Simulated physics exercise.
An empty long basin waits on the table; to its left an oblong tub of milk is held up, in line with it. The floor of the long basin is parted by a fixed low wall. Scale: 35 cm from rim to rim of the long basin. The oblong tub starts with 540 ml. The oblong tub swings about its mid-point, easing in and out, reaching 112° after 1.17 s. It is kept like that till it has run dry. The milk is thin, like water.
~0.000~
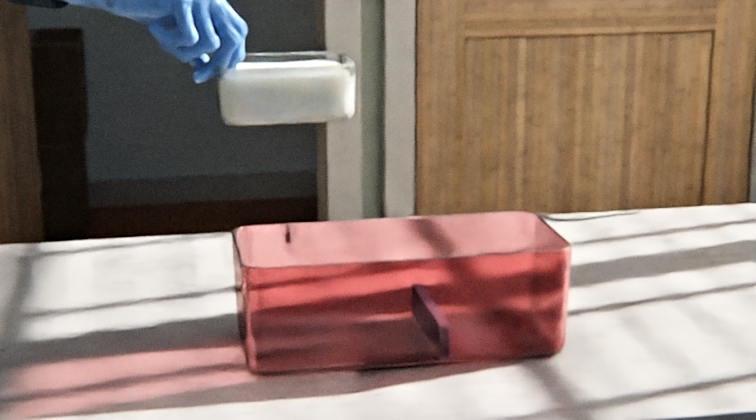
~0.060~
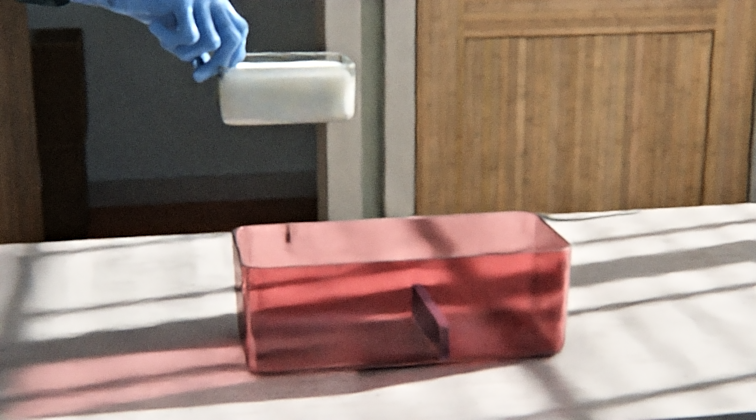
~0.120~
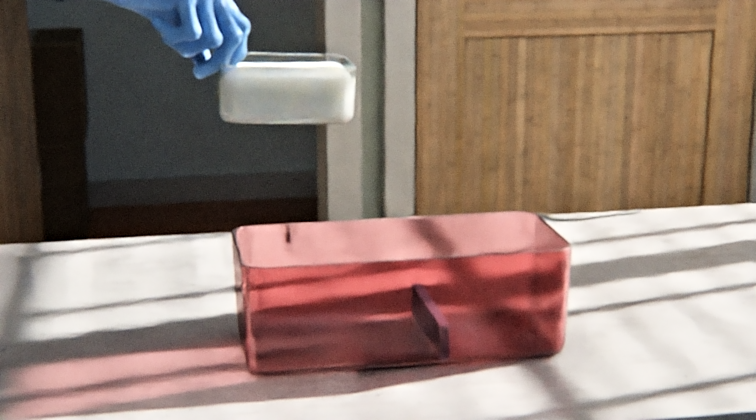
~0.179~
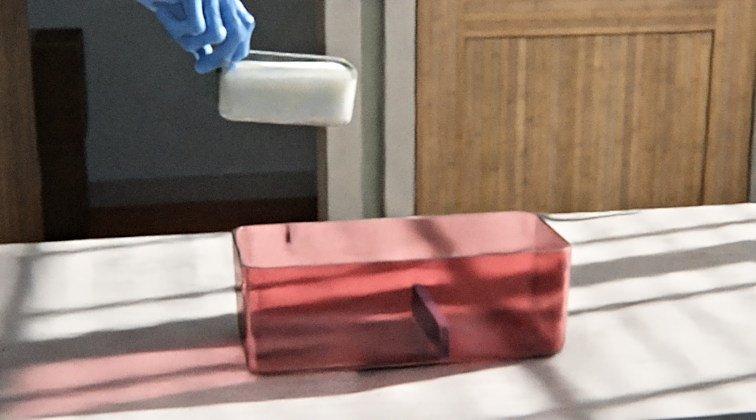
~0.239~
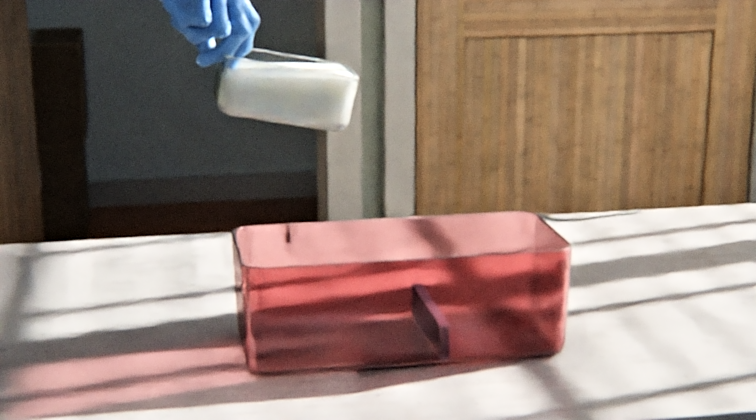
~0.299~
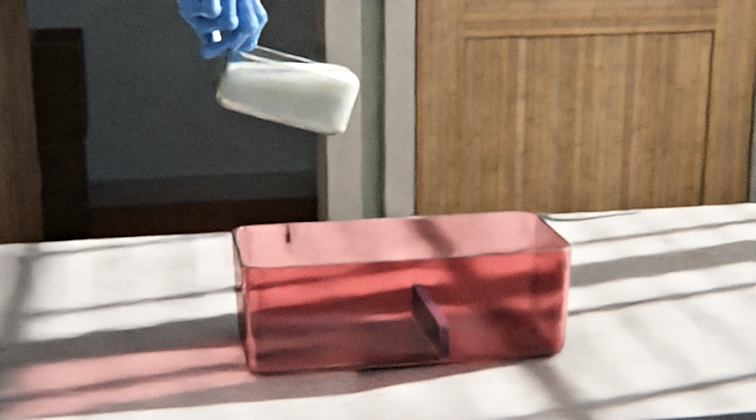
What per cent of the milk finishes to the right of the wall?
Roughly 43 per cent is past the wall.
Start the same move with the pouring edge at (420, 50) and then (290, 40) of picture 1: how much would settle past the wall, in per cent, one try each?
First 80, then 5 per cent.
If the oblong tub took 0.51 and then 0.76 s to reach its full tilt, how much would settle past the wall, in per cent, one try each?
In turn about 10 and 30 per cent.
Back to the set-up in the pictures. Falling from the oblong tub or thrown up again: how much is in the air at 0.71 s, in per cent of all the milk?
About 42 per cent.
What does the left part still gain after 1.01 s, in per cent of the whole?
Near 8 in a hundred.
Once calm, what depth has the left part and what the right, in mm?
Some 10 mm on the left and 12 mm on the right.
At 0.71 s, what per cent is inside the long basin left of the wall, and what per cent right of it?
Near 16 on the left, 18 on the right.
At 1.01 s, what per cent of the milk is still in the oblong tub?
About 3 per cent.
Then, 0.71 s in, the tilt is 74° and 23 per cent is still to pour, 17 is left of the wall and 17 right of it.
Then, 1.01 s in, the tilt is 107° and 3 per cent is still to pour, 48 is left of the wall and 42 right of it.
Then, 1.33 s in, the tilt is 112° and 0 per cent is still to pour, 56 is left of the wall and 43 right of it.
Then, 1.67 s in, the tilt is 112° and 0 per cent is still to pour, 56 is left of the wall and 43 right of it.
Finally, 56 per cent lies left of the wall, 43 right of it and 2 outside.
